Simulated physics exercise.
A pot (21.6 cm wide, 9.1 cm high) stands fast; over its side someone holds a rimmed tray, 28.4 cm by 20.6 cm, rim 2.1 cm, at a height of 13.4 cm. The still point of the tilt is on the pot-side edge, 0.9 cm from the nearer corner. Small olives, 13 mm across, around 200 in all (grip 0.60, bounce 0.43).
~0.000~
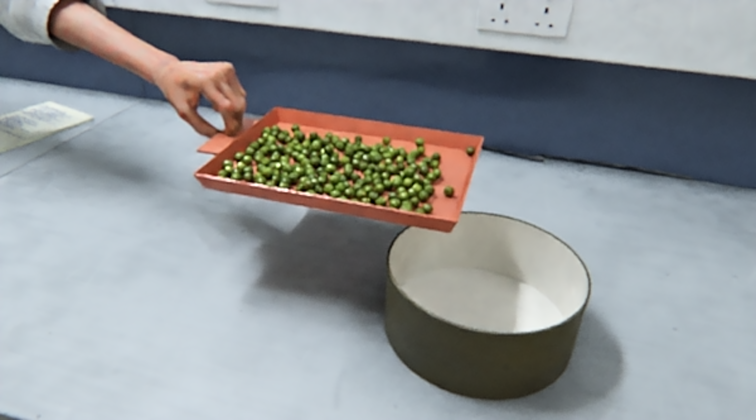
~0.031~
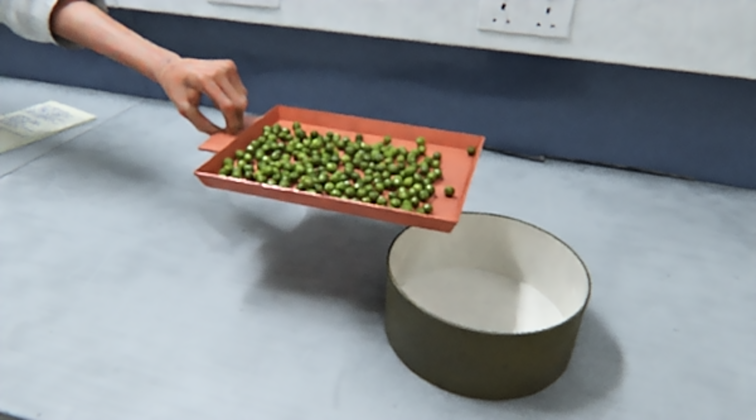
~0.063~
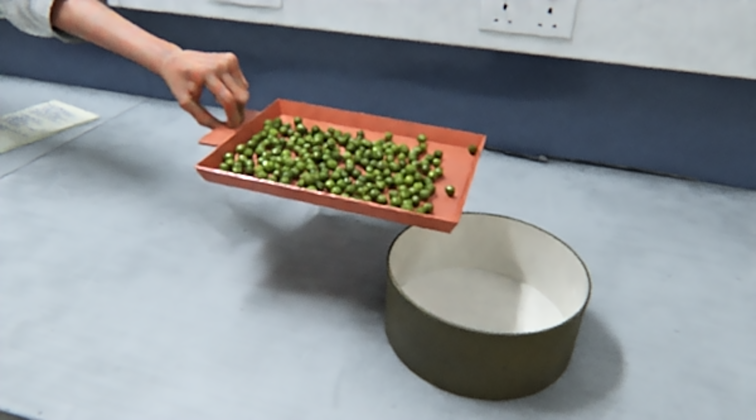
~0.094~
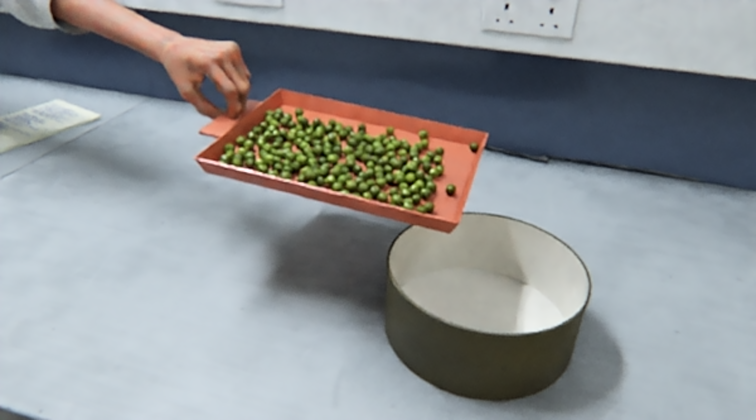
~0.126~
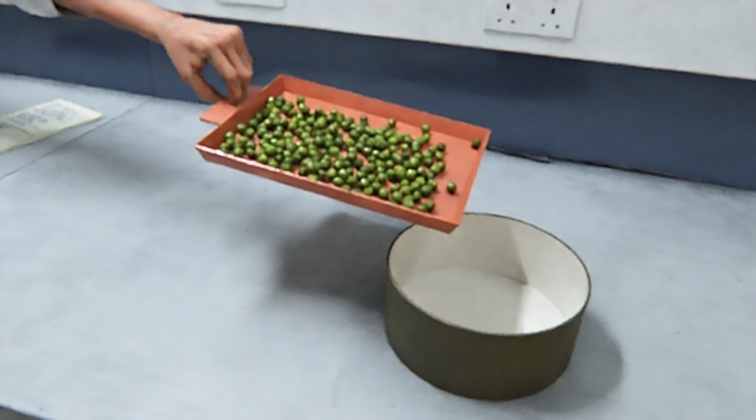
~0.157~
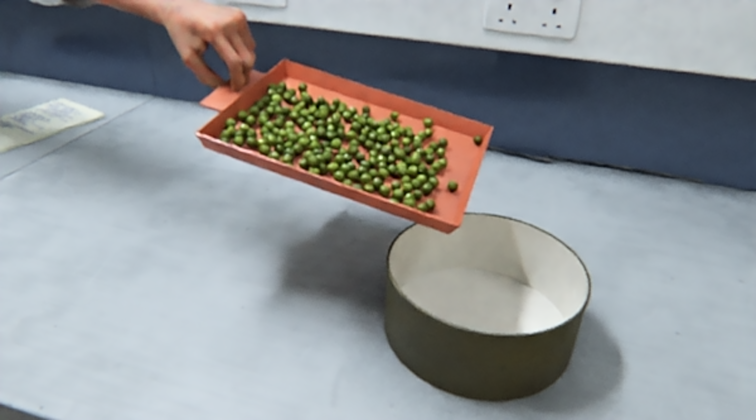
A hand at the left held an orange tray of small green olives level beside a round, dark pot, then gently raised its end, tilting the tray toward the pot while the olives barely shifted.
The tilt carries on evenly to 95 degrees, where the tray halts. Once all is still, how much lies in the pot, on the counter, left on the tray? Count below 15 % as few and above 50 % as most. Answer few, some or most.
Pot most, counter few, tray few.
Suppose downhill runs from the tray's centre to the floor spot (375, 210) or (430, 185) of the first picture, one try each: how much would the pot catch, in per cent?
Some 70 and 60 per cent.
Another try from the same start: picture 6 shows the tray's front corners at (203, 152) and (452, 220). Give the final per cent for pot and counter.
Pot 60, counter 40.
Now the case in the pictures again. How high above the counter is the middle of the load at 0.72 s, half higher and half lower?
Roughly 18 cm.
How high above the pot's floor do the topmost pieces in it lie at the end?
Roughly 4.5 cm.
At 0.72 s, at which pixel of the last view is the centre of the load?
Around (479, 186).
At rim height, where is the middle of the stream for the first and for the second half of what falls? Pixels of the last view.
At about (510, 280), then at (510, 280).
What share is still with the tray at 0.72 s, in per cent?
Roughly 85 per cent.
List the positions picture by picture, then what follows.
The first picture shows tray tilt 0 degrees, front corners at (203, 172) and (451, 216); middle of the pieces at (332, 169); pot at (487, 264).
The second picture shows tray tilt 0 degrees, front corners at (203, 170) and (452, 216); middle of the pieces at (333, 168).
The third picture shows tray tilt 2 degrees, front corners at (204, 165) and (452, 217); middle of the pieces at (333, 164).
The fourth picture shows tray tilt 4 degrees, front corners at (204, 156) and (453, 217), lowest corner right front; middle of the pieces at (334, 159).
The fifth picture shows tray tilt 8 degrees, front corners at (204, 144) and (453, 218), lowest corner right front; middle of the pieces at (336, 151).
The sixth picture shows tray tilt 12 degrees, front corners at (205, 132) and (454, 219), lowest corner right front; middle of the pieces at (337, 143); pot at (487, 265). The tray's pace is about 120 degrees a second.
After 0.50 s, tilt 53 degrees; the tray holds 100 %, the pot 0 %.
Then, at 0.72 s, tilt 79 degrees; the tray holds 85 %, the pot 10 %.
Then, at 1.06 s, tilt 95 degrees; the tray holds 0 %, the pot 95 %.
In the end, at 1.7 s, pot 100 %, counter 0 %, tray 0 %.
